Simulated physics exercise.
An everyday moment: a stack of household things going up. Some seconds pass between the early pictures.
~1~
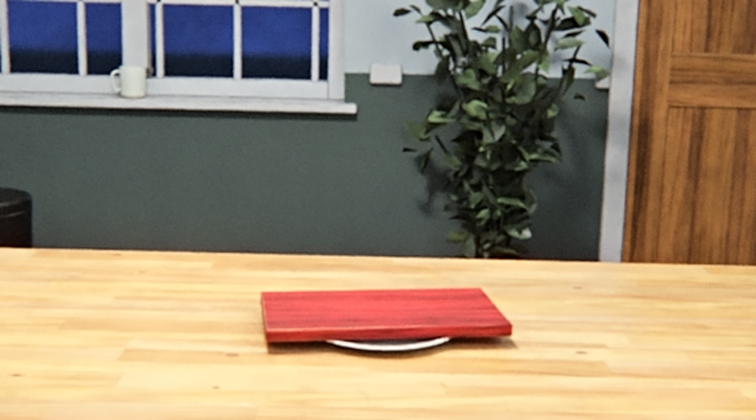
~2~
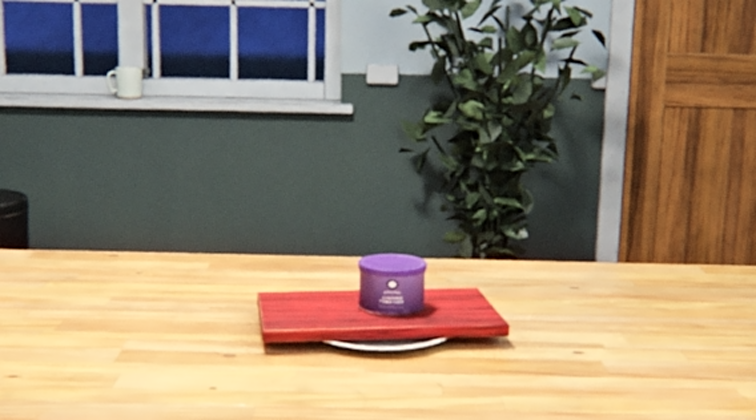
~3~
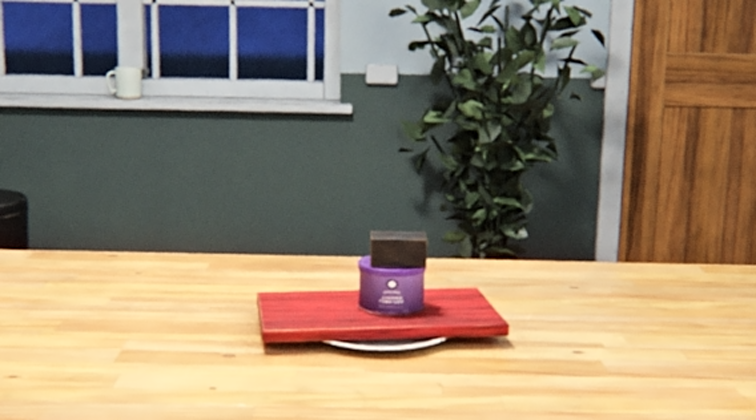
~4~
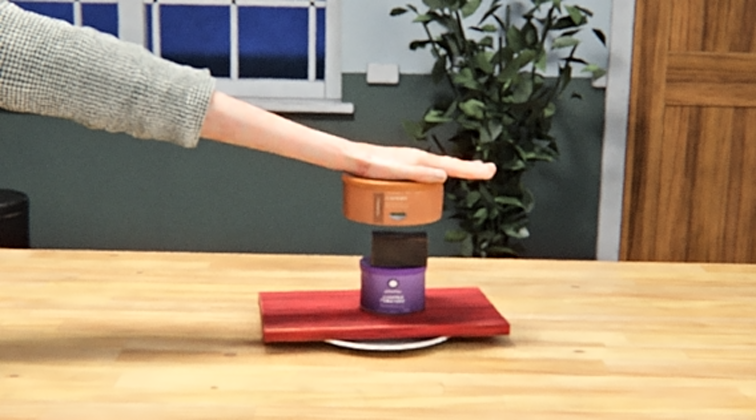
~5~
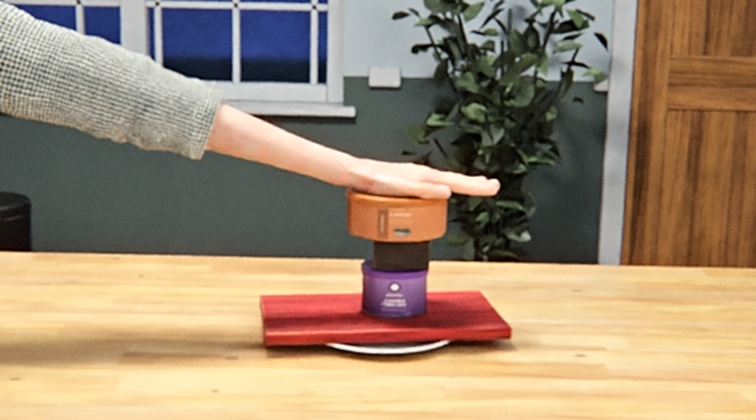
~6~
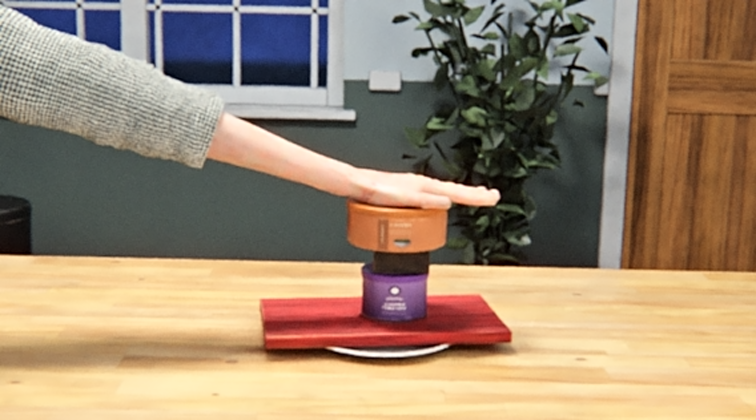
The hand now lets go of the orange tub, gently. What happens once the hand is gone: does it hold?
It stays up.
Then, 0.20 s after the last picture, nothing has stirred.
Then, 0.40 s after the last picture, orange tub resting near (397, 222).
At rest, all 5 in place. Seen from the same camera at the end, orange tub near (397, 222). The pile holds.
